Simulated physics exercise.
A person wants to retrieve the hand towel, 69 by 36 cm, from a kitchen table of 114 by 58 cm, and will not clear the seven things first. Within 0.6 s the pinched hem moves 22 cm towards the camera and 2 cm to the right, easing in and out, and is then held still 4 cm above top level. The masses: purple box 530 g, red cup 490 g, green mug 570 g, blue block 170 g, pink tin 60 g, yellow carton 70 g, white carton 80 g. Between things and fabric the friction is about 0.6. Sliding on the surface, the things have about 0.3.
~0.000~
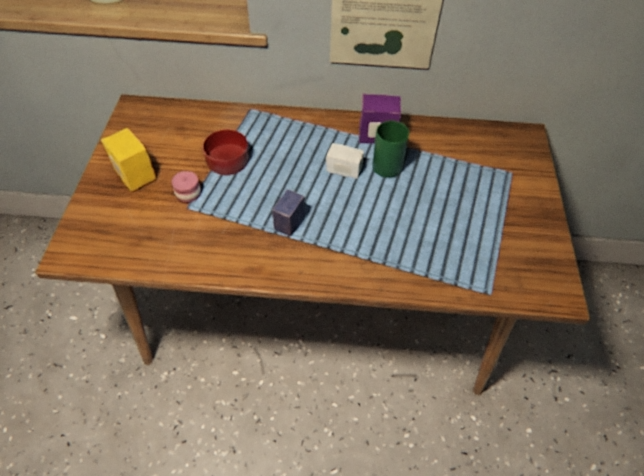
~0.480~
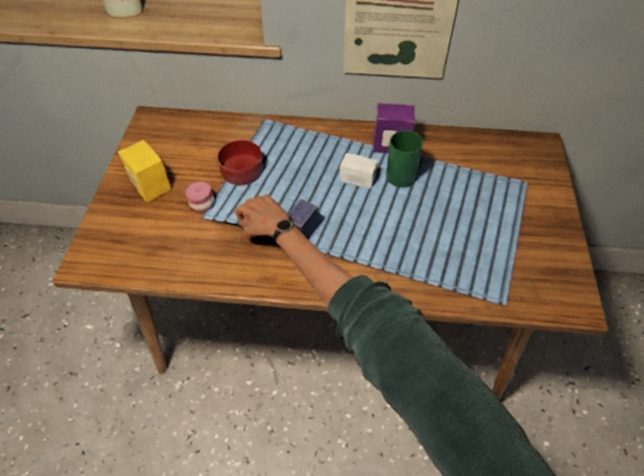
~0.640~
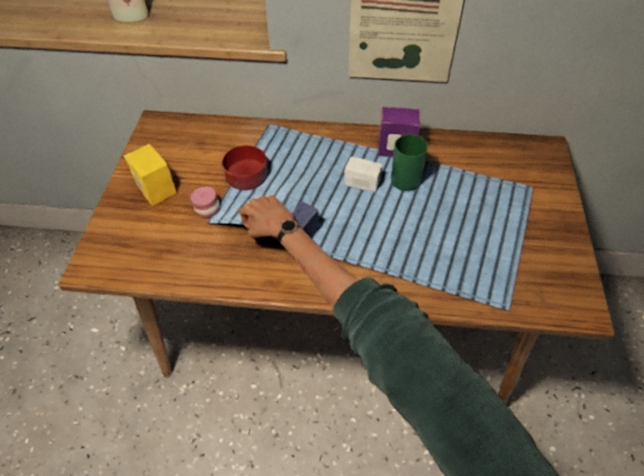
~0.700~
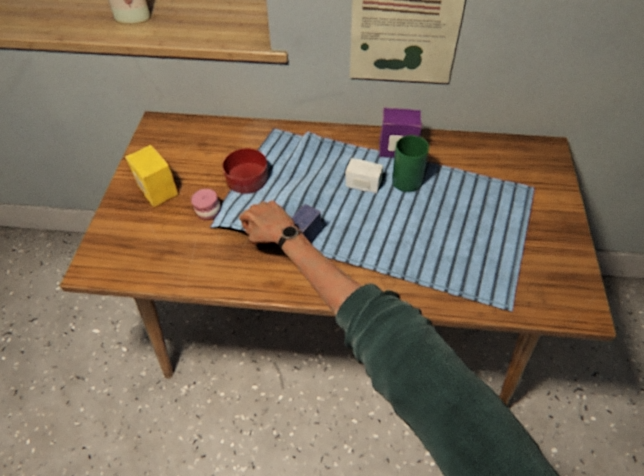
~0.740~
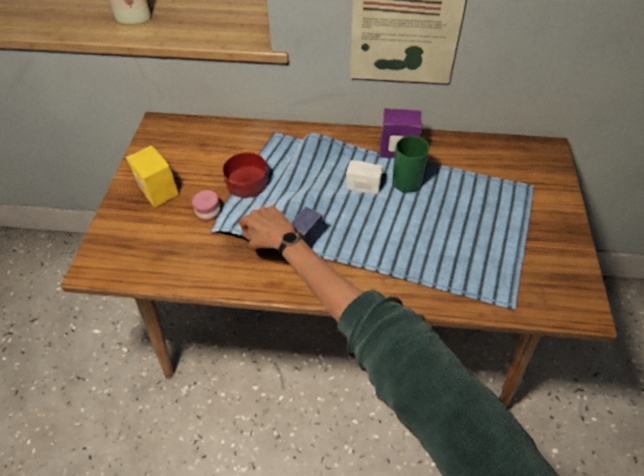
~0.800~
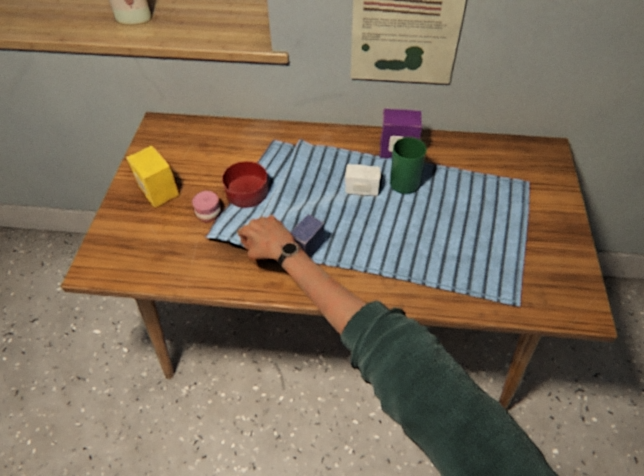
A hand in a green sleeve reached over a wooden table, pinched the striped blue towel's near left edge and tugged it slightly towards the viewer, rumpling the cloth while the blue block shifted a little.
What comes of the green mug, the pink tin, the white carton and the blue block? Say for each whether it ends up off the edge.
As I see it, I'd say the green mug does not leave; I'd say the pink tin does not leave; I'd say the white carton does not leave; I'd say the blue block leaves.
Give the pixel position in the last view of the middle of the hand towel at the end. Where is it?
Close to (339, 248) in pixels.
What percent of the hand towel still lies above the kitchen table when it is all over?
Share within the edges: Approx. 95 %.
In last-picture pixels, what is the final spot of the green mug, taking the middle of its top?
Near (360, 177).
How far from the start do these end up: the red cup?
Shift of the red cup: 25 centimetres.
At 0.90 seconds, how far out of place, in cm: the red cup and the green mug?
I'd put the red cup at some 10 centimetres and the green mug at some 4 centimetres.
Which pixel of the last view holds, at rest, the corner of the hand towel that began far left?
It settles at roughly (245, 192).
By 0.9 s, 100 % of the hand towel is still over the top; blue block 7 cm off its start, white carton 6 cm off its start, green mug 5 cm off its start.
By 1.0 s, 100 % of the hand towel is still over the top; blue block 12 cm off its start, white carton 11 cm off its start, green mug 9 cm off its start.
By 1.1 s, 95 % of the hand towel is still over the top; blue block lifted 5 cm, white carton 16 cm off its start at (323, 207), green mug 13 cm off its start at (366, 172).
By 1.2 s, 95 % of the hand towel is still over the top; blue block lifted 5 cm, white carton 18 cm off its start, green mug 15 cm off its start.
By 2.8 s, 95 % of the hand towel is still over the top; blue block over the edge, white carton 18 cm off its start at (316, 213), green mug 16 cm off its start at (360, 177), pink tin 1 cm off its start at (205, 200).
